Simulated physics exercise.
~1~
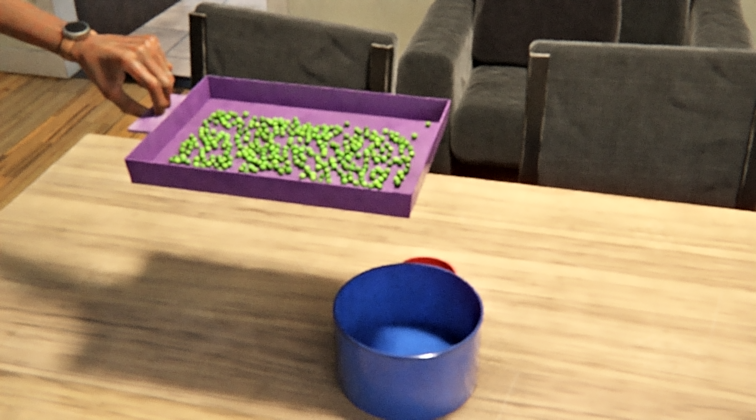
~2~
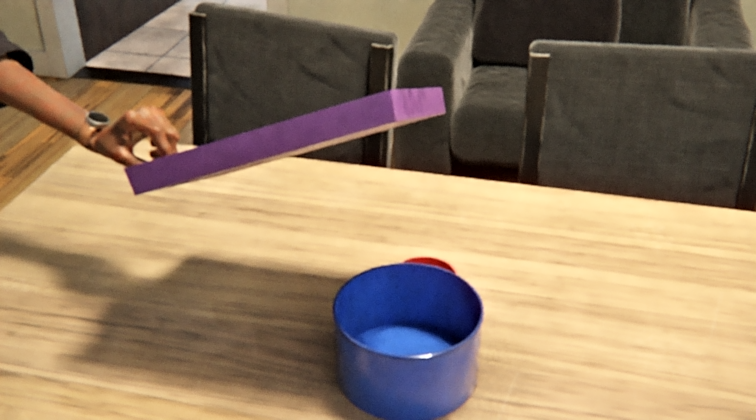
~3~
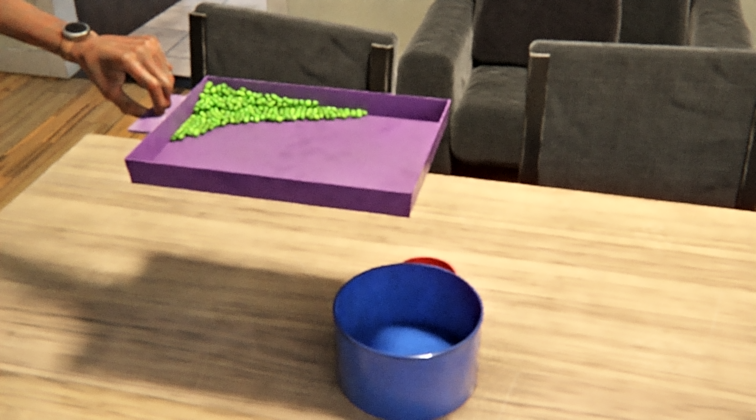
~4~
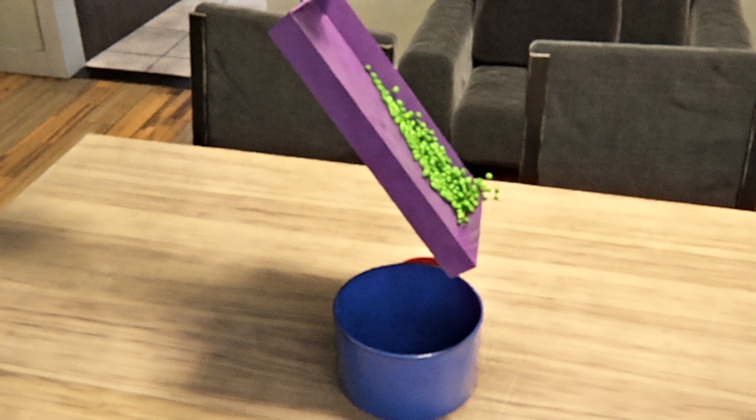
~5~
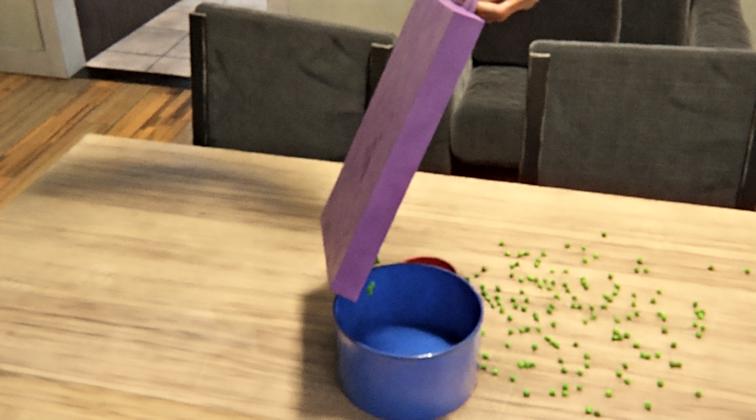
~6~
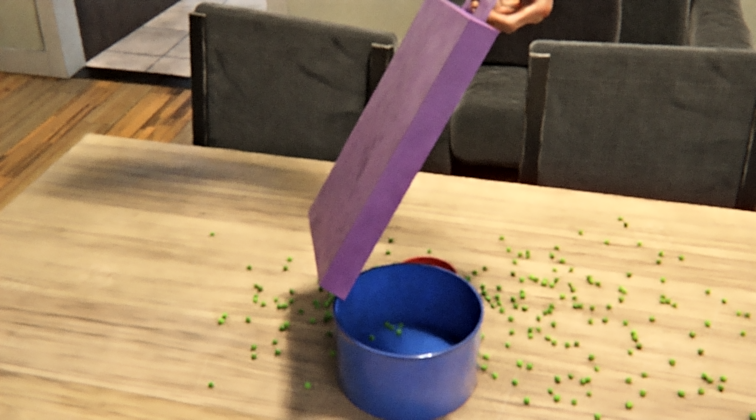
A purple tray of green peas, held by a hand at its left end, hovers above a wooden table where a blue pot stands in front of a small red dish. The tray tips with its right end raised, hiding the peas, then comes back level with them gathered towards the left. It moves right and tilts the other way, sending the peas sliding down to its low right end. As it tips steeply over, peas scatter across the table right of the pot. More land on the left, and only a few show inside the pot while the tray stays upended.
